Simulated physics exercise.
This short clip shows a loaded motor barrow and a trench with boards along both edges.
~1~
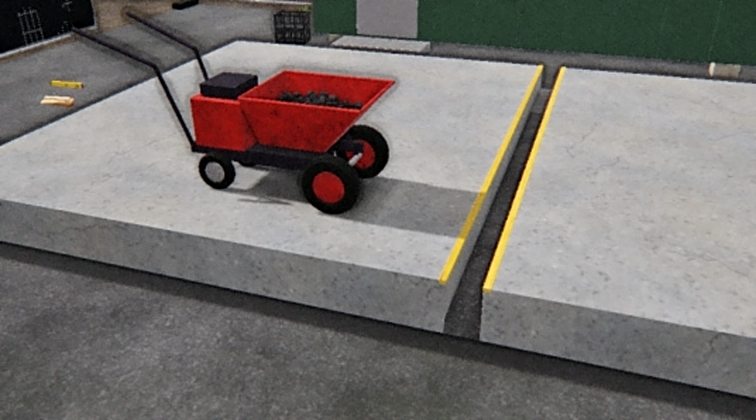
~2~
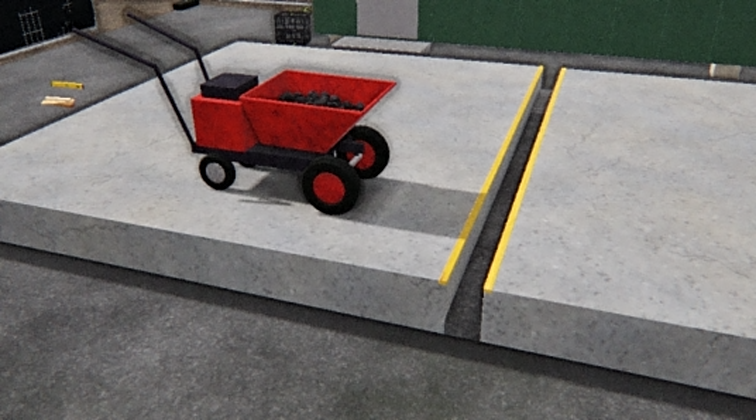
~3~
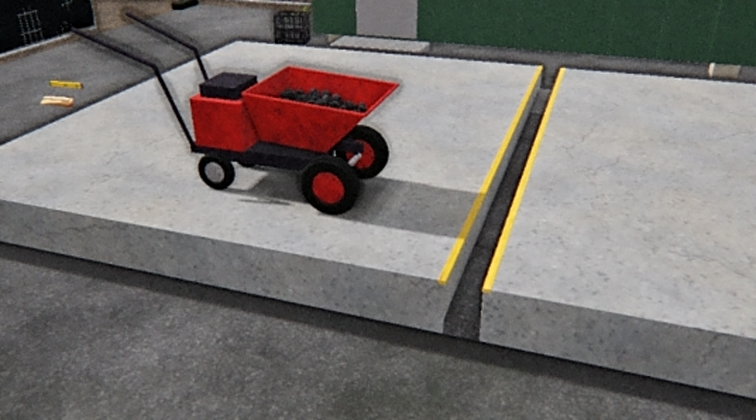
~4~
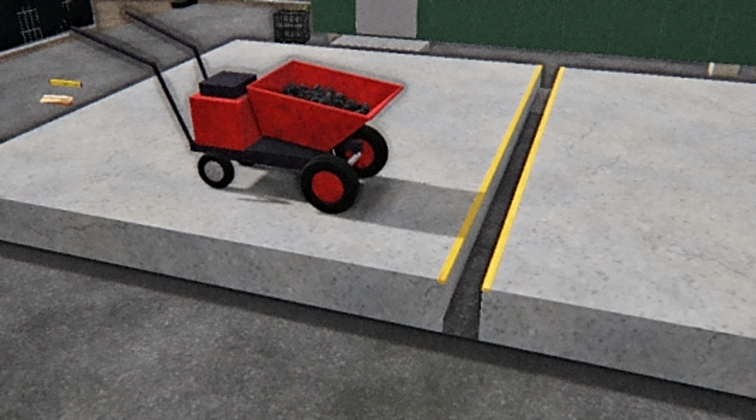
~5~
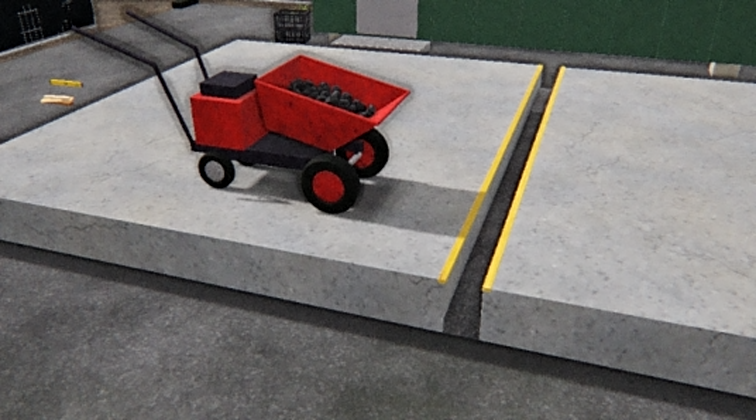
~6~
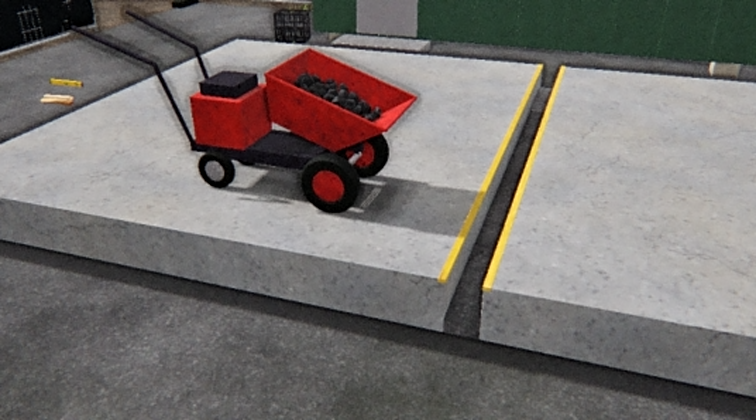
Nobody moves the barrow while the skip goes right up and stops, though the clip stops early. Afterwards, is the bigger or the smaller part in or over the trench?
The smaller part is.
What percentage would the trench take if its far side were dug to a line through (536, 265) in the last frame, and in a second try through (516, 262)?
The first case gives close to 30 per cent and the second close to 30 per cent.
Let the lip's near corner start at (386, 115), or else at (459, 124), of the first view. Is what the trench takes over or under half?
Case one - a majority; case two - a minority.
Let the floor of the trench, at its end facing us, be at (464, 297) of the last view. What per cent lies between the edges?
I'd guess about 30 %.
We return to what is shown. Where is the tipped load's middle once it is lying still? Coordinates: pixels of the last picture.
At about (461, 206), give or take.
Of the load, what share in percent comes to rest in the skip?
Close to 25 percent.
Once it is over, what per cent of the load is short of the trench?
45 %.
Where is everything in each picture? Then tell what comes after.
Lip of the skip at (360, 112), level; top of the load at (309, 110), lumps of coal; first edge of the trench at (455, 252); far edge at (497, 260), the trench under half as wide as the skip, and about as deep as wide, in the first picture.
Lip of the skip at (362, 114), level; top of the load at (311, 110), in the second picture.
Lip of the skip at (365, 116), tipped barely; top of the load at (305, 104), in the third picture.
Lip of the skip at (370, 119), tipped a little; top of the load at (309, 100), in the fourth picture.
Lip of the skip at (378, 124), tipped a little; top of the load at (304, 95), in the fifth picture.
Lip of the skip at (385, 131), tipped clearly; top of the load at (311, 91); first edge of the trench at (455, 251); far edge at (497, 259), in the sixth picture.
Soon, skip tipped steeply; all in the skip.
A while on, skip tipped right over; most in the skip; about a quarter short of the trench; a stray few in or heaped over the trench.
Towards the end, skip tipped right over; about a quarter in the skip; about half short of the trench; about a quarter in or heaped over the trench.
Finally, skip tipped right over; about a quarter in the skip; about half short of the trench; about a quarter in or heaped over the trench; none beyond it.
